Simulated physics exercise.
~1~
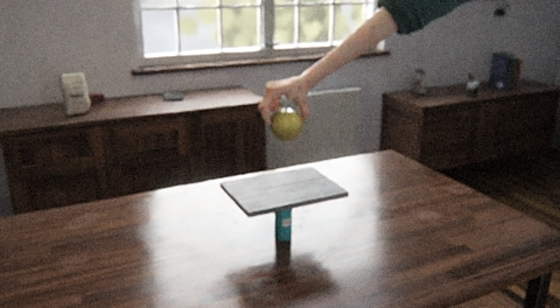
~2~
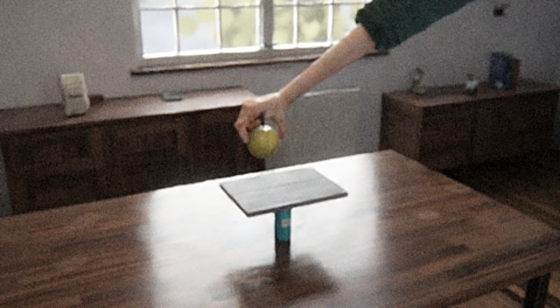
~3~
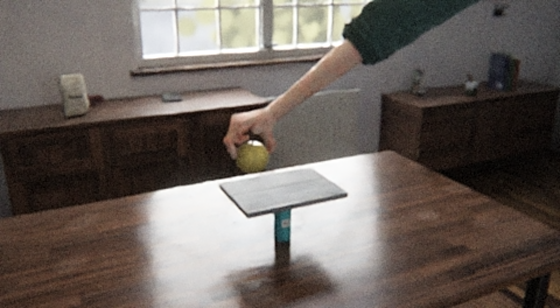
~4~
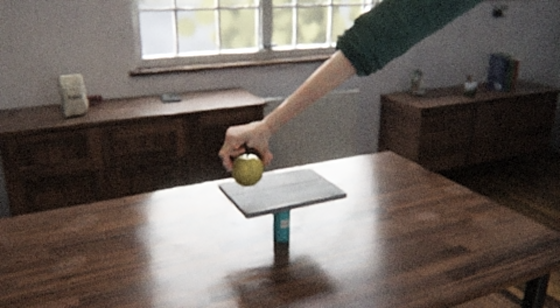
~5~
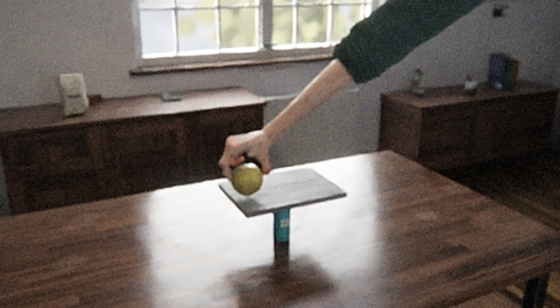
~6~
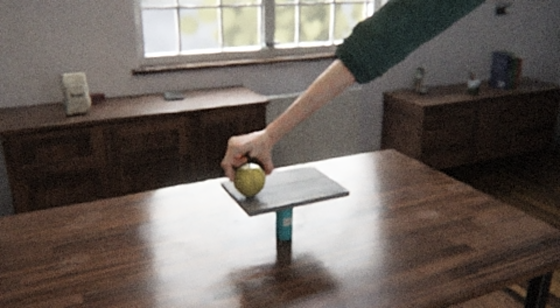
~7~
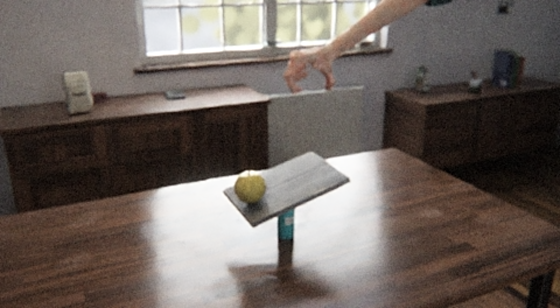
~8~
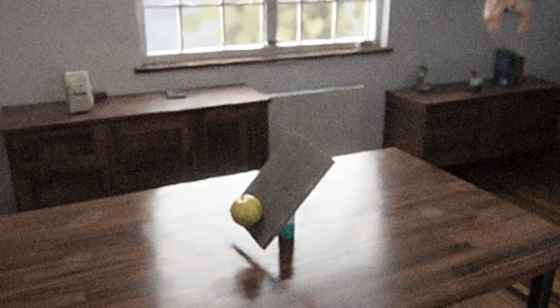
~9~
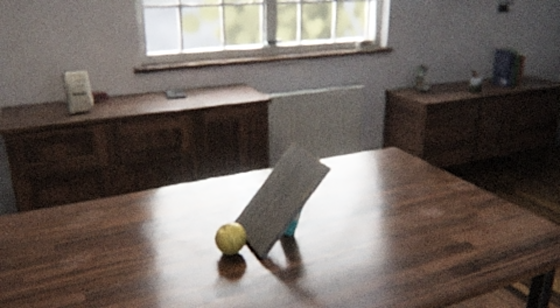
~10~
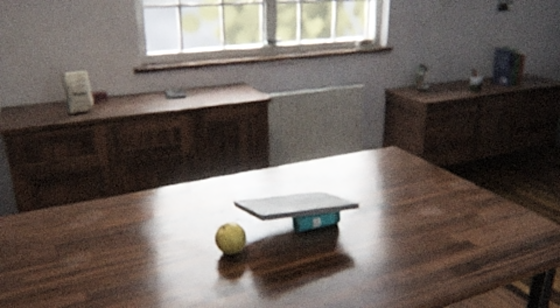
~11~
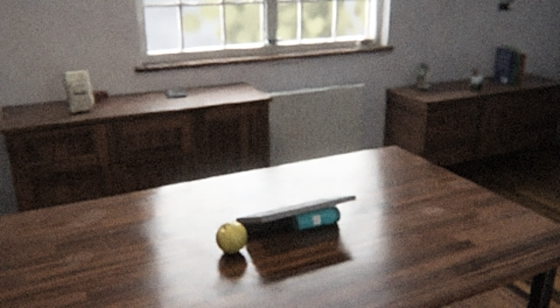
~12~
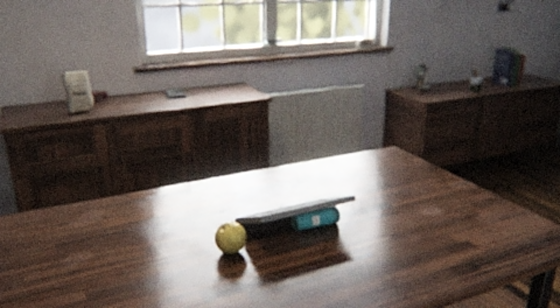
A hand sets a yellow apple on a grey board's left edge, toppling the stack.
